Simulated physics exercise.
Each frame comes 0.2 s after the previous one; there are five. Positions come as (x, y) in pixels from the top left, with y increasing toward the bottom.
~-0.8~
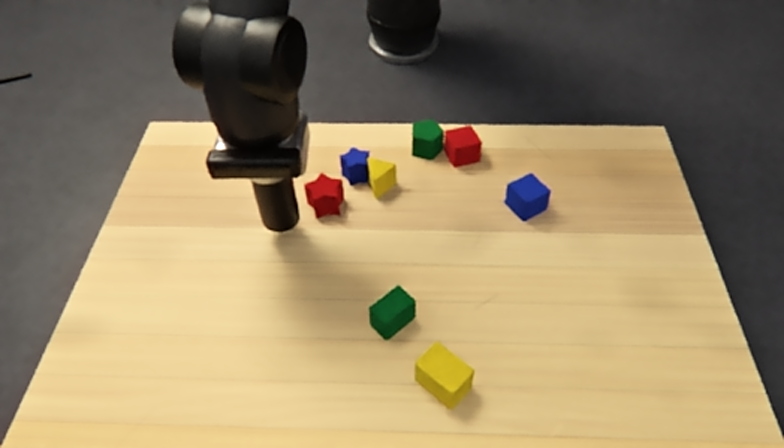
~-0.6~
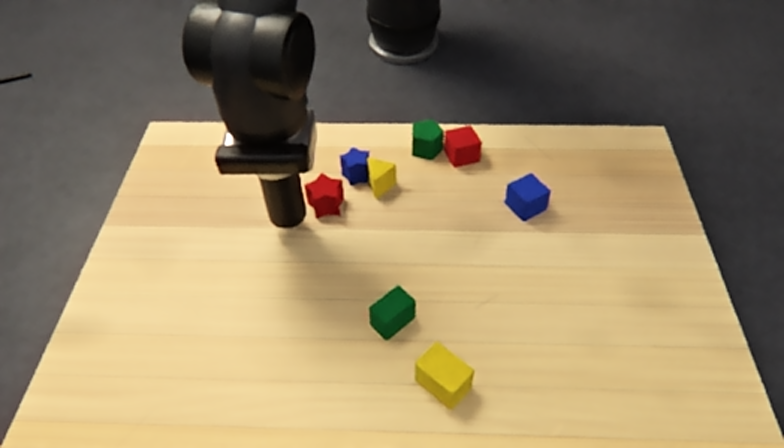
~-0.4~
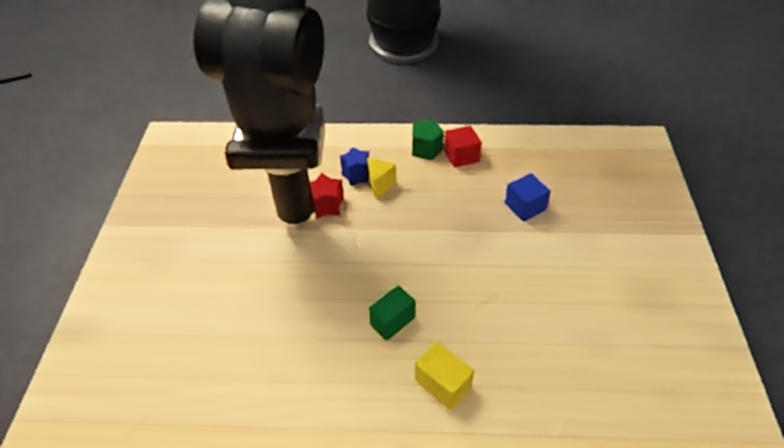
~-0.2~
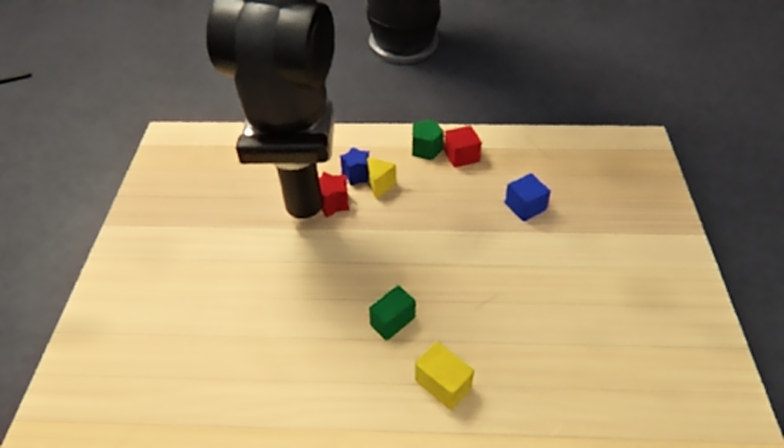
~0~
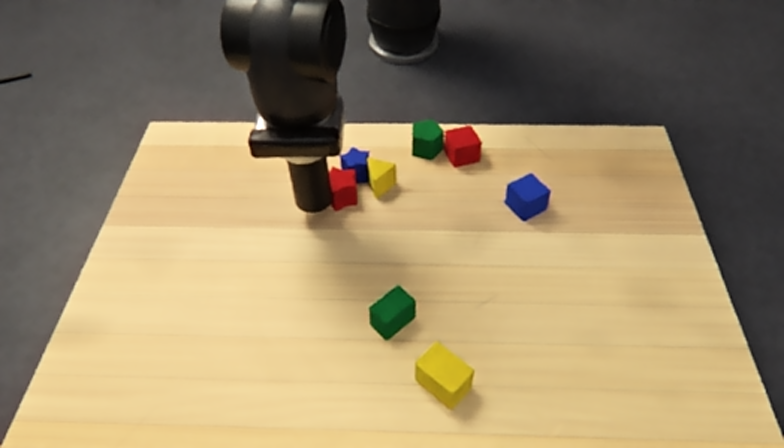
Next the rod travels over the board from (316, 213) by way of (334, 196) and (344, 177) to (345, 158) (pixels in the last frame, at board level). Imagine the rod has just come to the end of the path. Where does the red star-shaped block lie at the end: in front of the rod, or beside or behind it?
The rod has moved past the red star-shaped block by the time the path ends.
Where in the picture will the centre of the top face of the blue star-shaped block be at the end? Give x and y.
It should be at (383, 129) by then.
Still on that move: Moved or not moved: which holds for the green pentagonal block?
That block stands still.
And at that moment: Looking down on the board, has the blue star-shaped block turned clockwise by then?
Final answer: No.
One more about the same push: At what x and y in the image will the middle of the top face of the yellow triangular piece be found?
Just about (396, 158).
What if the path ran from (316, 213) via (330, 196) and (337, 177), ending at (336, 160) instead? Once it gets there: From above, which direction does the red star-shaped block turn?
Its spin: Clockwise.
On the path given first. One third of the way, rod at (333, 182); red star-shaped block at (359, 163); blue star-shaped block at (365, 144), turned 20° anticlockwise; yellow triangular piece at (385, 162), turned 20° clockwise.
Two thirds of the way, rod at (343, 163); red star-shaped block at (373, 151), turned 25° clockwise; blue star-shaped block at (378, 132), turned 40° anticlockwise; yellow triangular piece at (395, 159), turned 35° clockwise.
At the end, rod at (344, 144); red star-shaped block at (373, 147), turned 60° clockwise; blue star-shaped block at (383, 129), turned 60° anticlockwise; yellow triangular piece at (396, 158), turned 45° clockwise; green pentagonal block still.
